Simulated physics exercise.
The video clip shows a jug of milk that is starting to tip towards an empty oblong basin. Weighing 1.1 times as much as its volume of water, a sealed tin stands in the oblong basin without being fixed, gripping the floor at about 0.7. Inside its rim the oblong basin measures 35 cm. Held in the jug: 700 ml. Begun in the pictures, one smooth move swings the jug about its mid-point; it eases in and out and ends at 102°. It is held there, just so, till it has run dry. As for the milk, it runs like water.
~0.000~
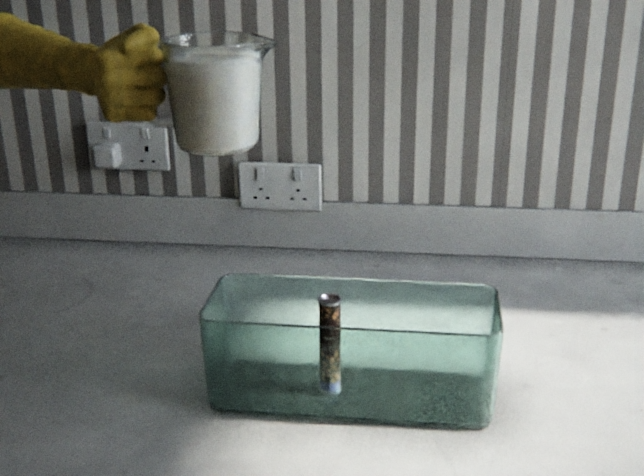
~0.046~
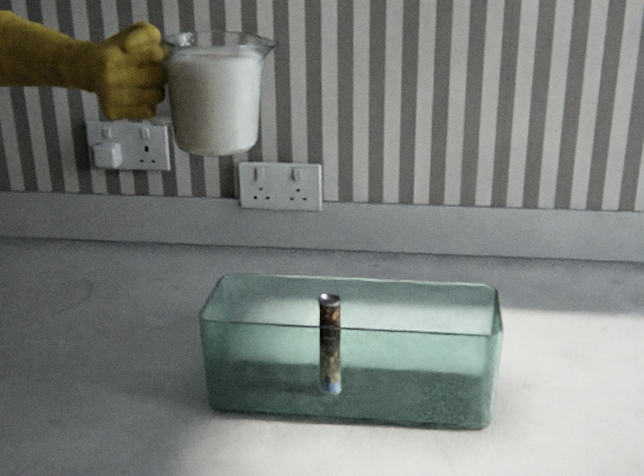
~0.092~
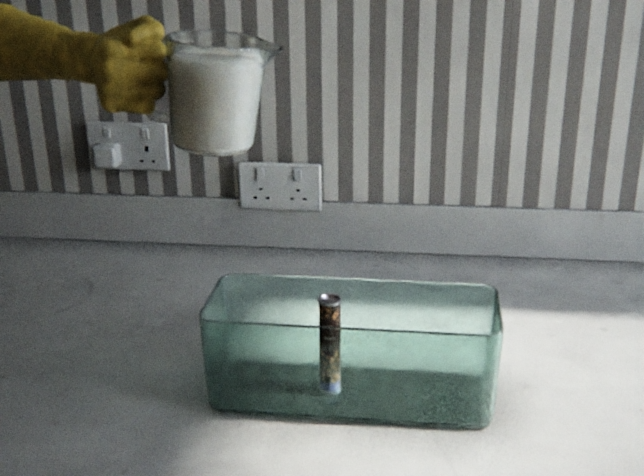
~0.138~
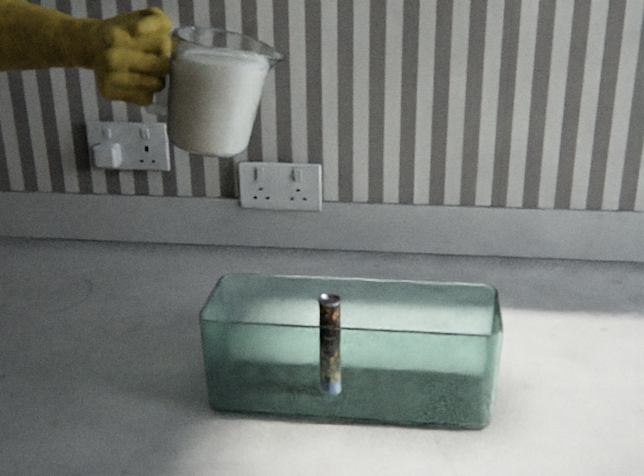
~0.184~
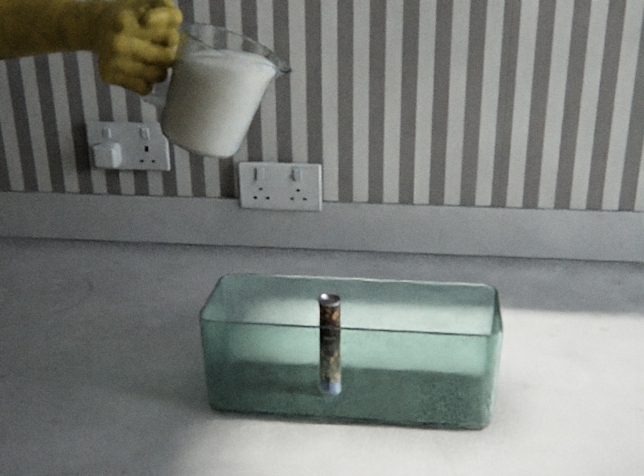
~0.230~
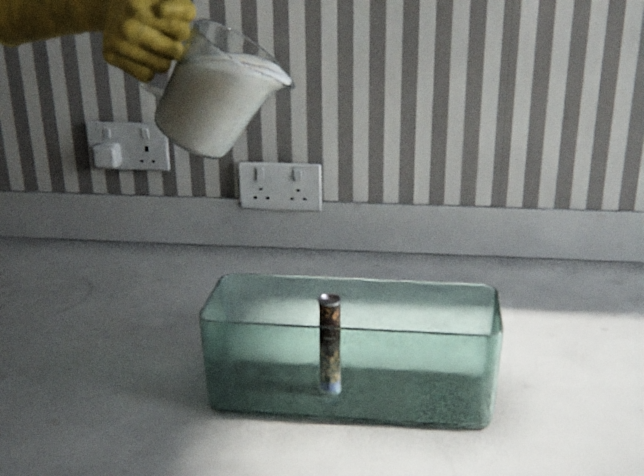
At the start, a yellow-gloved hand holds a clear jug of milk upright at the upper left, above a greenish oblong basin with a small patterned tin standing in it. The hand then tilts the jug steadily to the right, while the basin and tin stay still.
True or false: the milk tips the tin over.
False.
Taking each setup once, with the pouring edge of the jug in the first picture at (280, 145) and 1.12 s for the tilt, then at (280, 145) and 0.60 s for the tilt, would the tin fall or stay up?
Run one: It tumbles. Run two: It tumbles.
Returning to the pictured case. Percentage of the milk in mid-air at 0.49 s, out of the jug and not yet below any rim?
Some 40 per cent.
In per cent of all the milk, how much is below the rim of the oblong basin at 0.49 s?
I reckon close to 5 percent of it.
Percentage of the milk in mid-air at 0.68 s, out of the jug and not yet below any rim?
I'd put it at about 34 per cent of the liquid.
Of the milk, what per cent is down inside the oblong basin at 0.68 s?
52 %, more or less.
By 0.49 s the tilt is 94° and 55 per cent is still to pour; the tin stands where it began.
By 0.68 s the tilt is 102° and 14 per cent is still to pour; the tin stands where it began.
By 0.88 s the tilt is 102° and 2 per cent is still to pour; the tin stands where it began.
By 1.10 s the tilt is 102° and 0 per cent is still to pour; the tin stands where it began.
At rest the tin stands where it began.
